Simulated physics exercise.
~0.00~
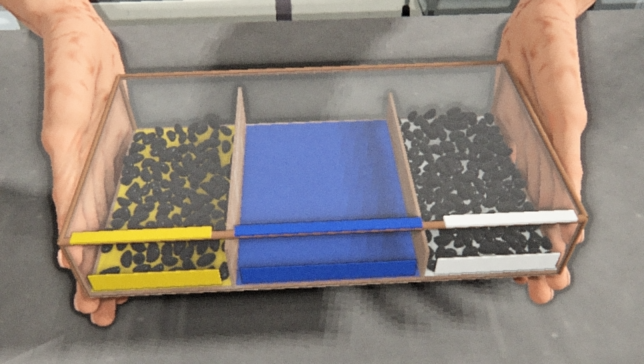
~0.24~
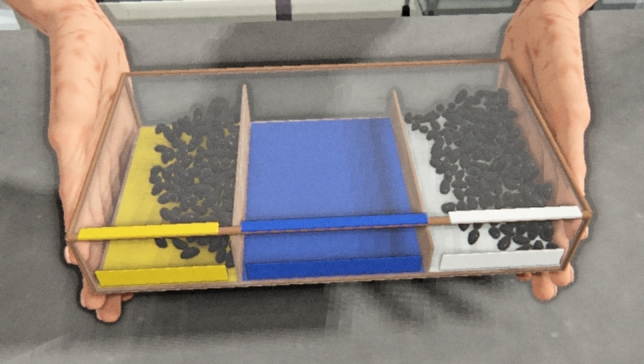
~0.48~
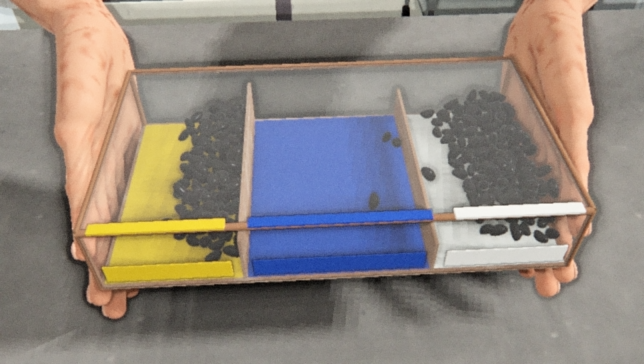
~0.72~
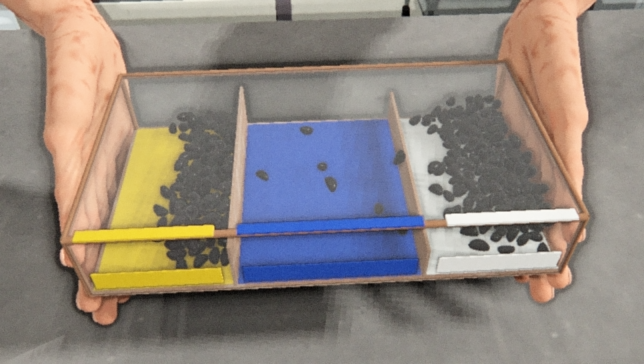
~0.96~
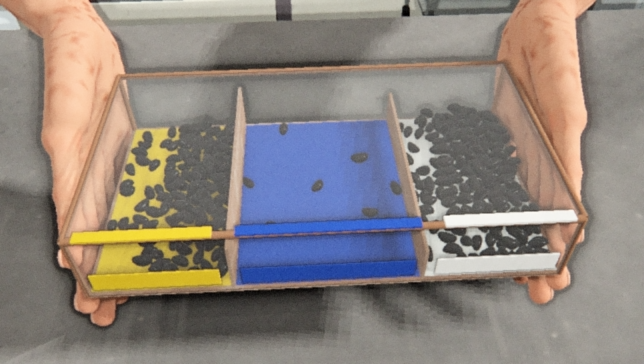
Two hands hold a clear, open-looking tray with three compartments, yellow at left, blue in the middle and white at right, above a grey surface, seen from the front and slightly above. Black beans cover the yellow and white floors, while the blue one is empty. The tray shifts slightly, and the beans in both outer sections slide right and bunch up. A few then appear in the blue section as the tray moves a little right and back left. Finally the outer beans spread leftward again, with a handful scattered on blue.
